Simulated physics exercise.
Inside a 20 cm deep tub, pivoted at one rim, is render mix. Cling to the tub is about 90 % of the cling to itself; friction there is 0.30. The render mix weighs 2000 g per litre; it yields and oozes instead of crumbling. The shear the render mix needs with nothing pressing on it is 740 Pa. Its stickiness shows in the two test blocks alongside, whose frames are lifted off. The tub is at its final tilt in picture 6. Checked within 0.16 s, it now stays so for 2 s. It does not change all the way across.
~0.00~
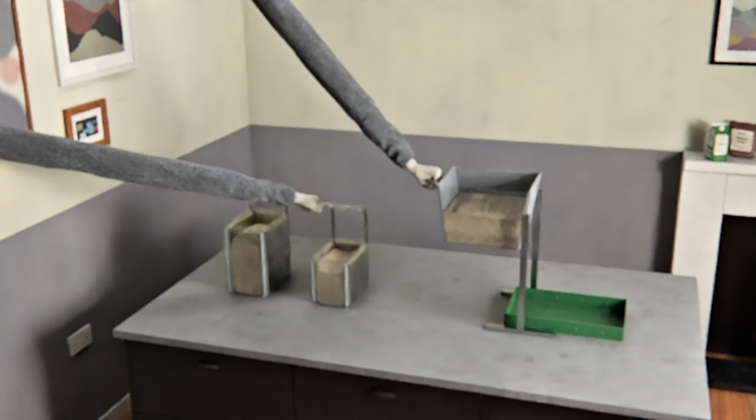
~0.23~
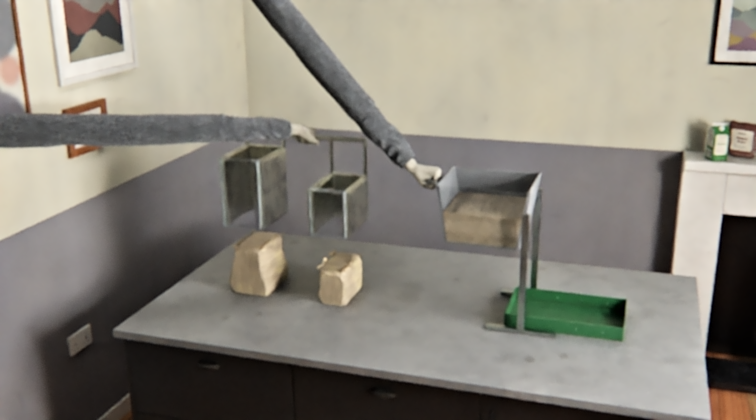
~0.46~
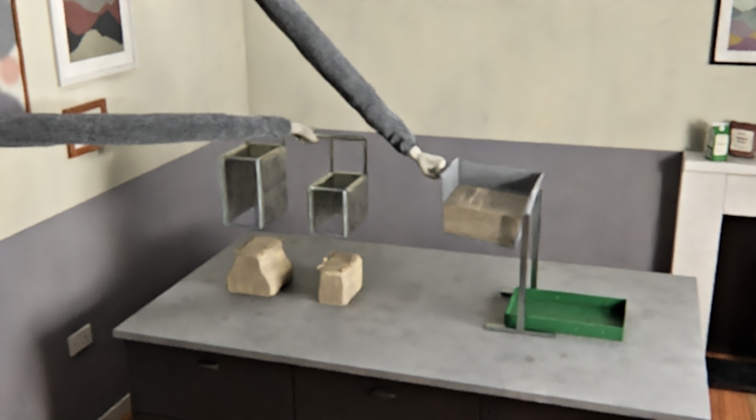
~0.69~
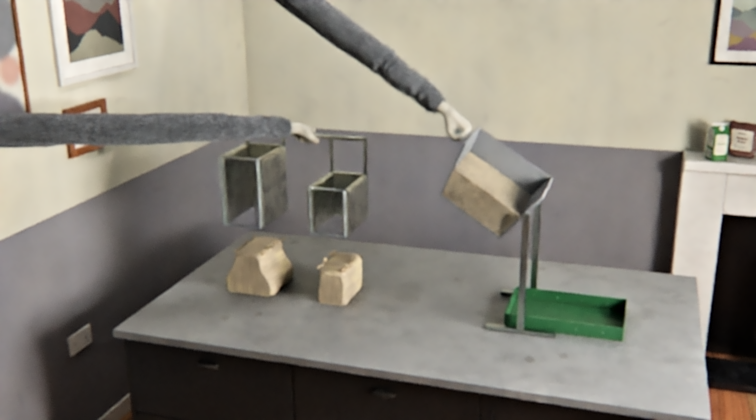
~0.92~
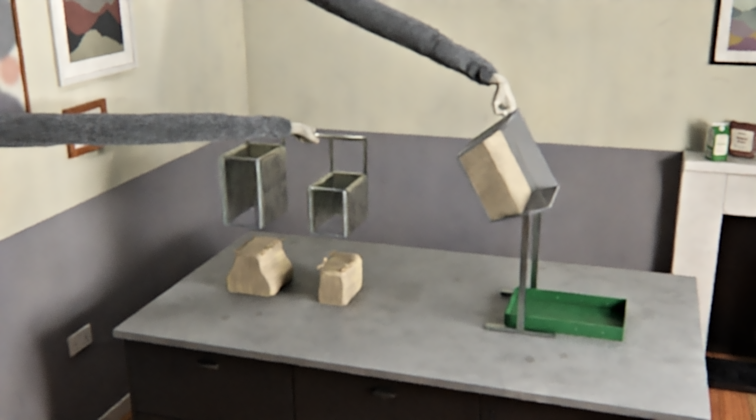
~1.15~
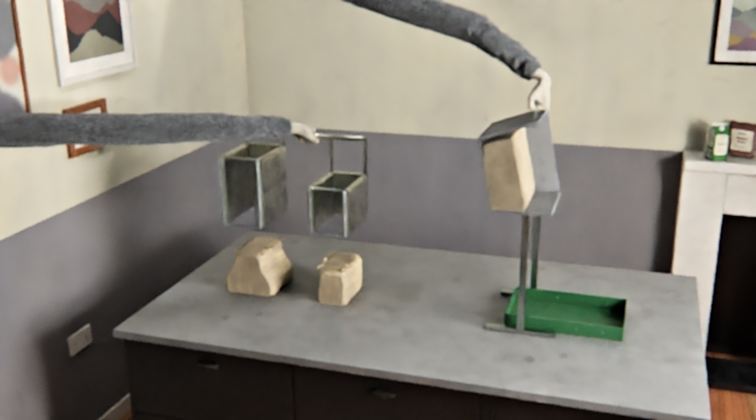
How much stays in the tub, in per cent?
Roughly 100 per cent stays in the tub.
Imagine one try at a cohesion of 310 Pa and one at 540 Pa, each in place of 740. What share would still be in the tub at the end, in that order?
You'd see 60 percent the first time and 85 percent the second.
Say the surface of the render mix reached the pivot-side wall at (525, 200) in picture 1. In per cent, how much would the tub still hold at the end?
60 %.
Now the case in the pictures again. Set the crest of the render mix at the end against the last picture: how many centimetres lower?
6 cm or so.
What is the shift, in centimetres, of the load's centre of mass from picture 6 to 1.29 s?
It has moved close to 2 cm.
After 1.29 s, the tub is at 80 degrees and holds 100 %.
After 1.46 s, the tub is at 80 degrees and holds 100 %.
After 1.63 s, the tub is at 80 degrees and holds 100 %.
After 1.80 s, the tub is at 80 degrees and holds 100 %.
After 3.15 s, at the end, the tub is at 80 degrees and holds 100 %.
